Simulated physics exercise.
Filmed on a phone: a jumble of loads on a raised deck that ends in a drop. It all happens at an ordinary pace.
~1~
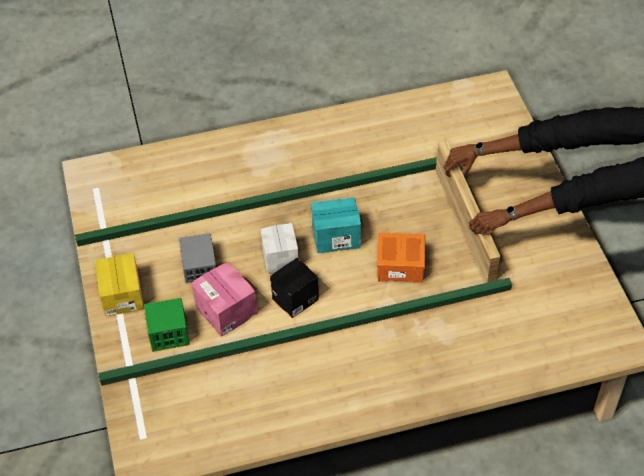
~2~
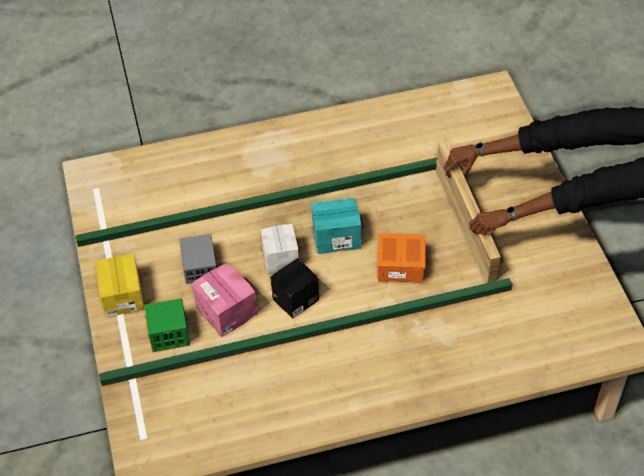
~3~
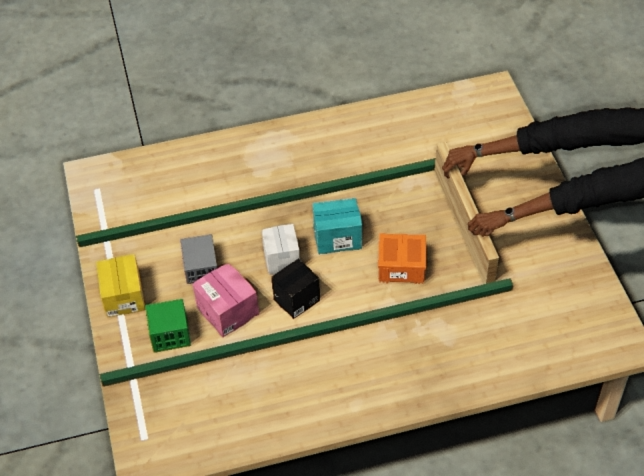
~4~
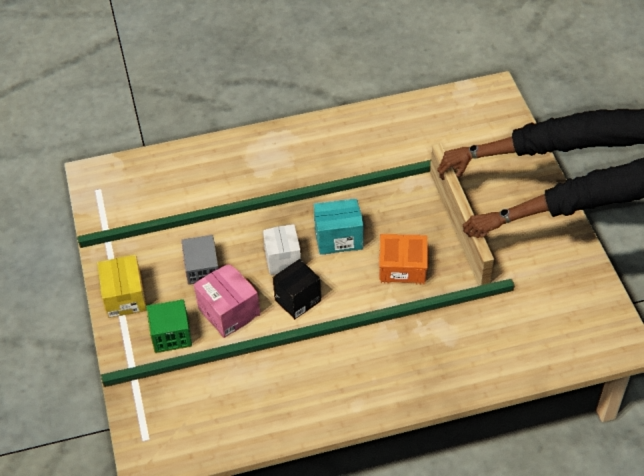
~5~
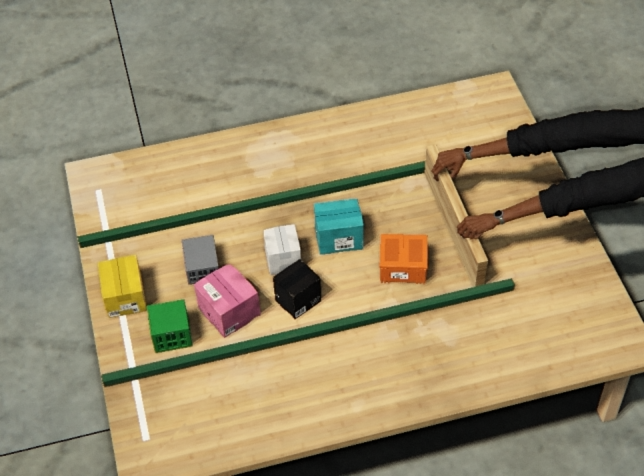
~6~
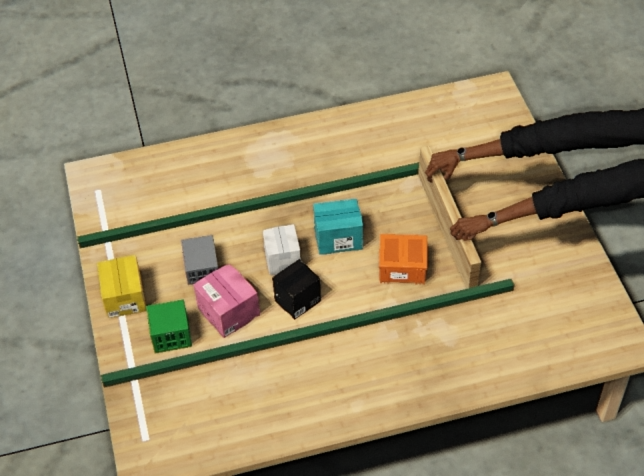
Two hands slide a wooden plank slightly left between green rails, toward several still, colourful boxes.
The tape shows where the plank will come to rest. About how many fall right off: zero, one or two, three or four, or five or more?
In the end the number that fall off is five or more.
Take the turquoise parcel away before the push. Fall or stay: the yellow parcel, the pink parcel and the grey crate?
The yellow parcel tumbles off, the pink parcel tumbles off, the grey crate falls.
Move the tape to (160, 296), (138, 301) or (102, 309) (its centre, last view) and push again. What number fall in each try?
Down on the ground: 4, 6 and 8.
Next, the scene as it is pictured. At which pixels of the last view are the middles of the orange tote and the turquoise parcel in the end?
First (100, 334), then (91, 284).
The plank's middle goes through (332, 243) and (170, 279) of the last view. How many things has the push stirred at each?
The counts are 4 and 8.
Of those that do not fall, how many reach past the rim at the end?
2 of them.
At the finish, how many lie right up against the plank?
In contact: 2.
Early on, none off yet; yellow parcel at rest near (122, 287); green crate at rest near (169, 327); grey crate at rest near (200, 260).
A while later, none off yet; yellow parcel at rest near (122, 287); green crate travelled about its own width near (132, 336); grey crate travelled about its own width near (169, 267).
Further along, two off so far; yellow parcel down on the ground near (27, 363); green crate down on the ground near (57, 422); grey crate travelled well along near (87, 280).
Finally, the number that fall off is five or more; lost, black parcel, white parcel, pink parcel, grey crate, green crate and yellow parcel.
